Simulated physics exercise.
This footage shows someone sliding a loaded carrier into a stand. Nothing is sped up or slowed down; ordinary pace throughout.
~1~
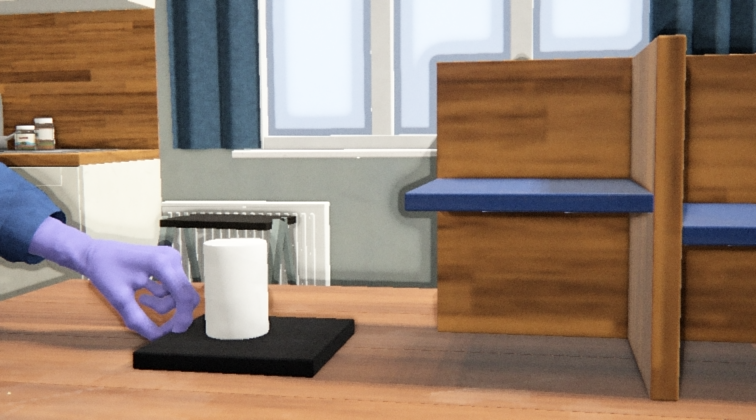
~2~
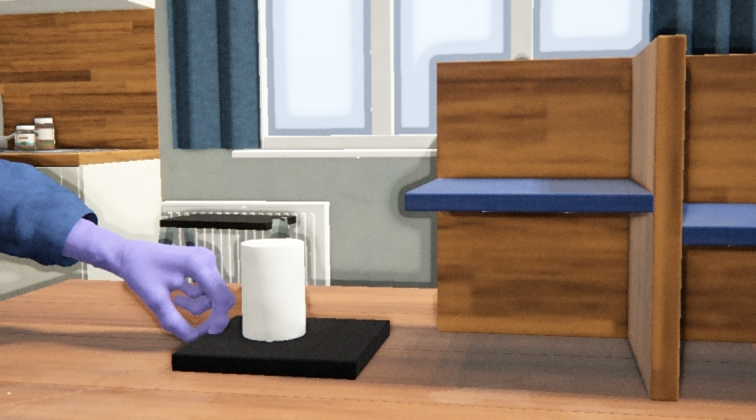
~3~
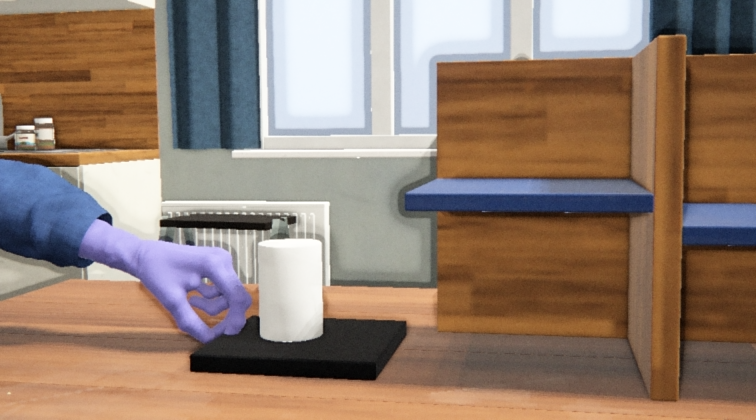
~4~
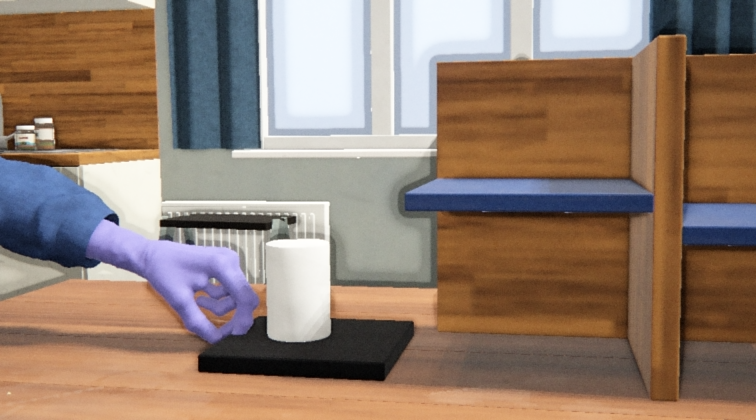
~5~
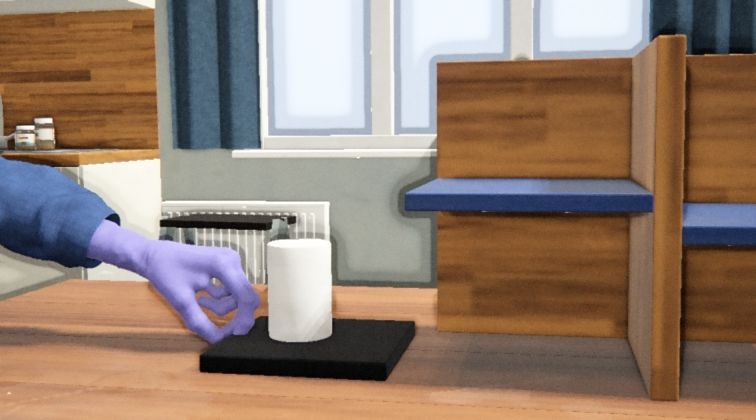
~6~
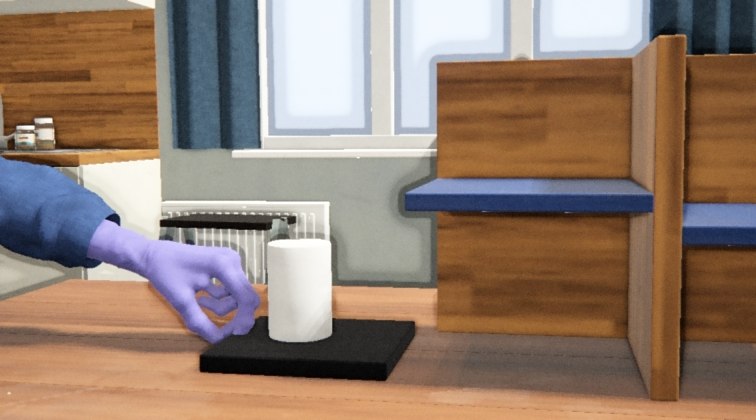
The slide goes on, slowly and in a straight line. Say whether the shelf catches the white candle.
It sits low enough.
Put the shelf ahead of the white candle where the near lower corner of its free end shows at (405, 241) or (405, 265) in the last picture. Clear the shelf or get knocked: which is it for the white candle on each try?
Try one: Passes safely. Try two: Bumped.
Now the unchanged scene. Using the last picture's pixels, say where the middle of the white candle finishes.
Roughly (496, 295).
Then, 0.88 s on from there, white candle riding along near (381, 293).
In the end, the white candle rides in untouched, near (496, 296).
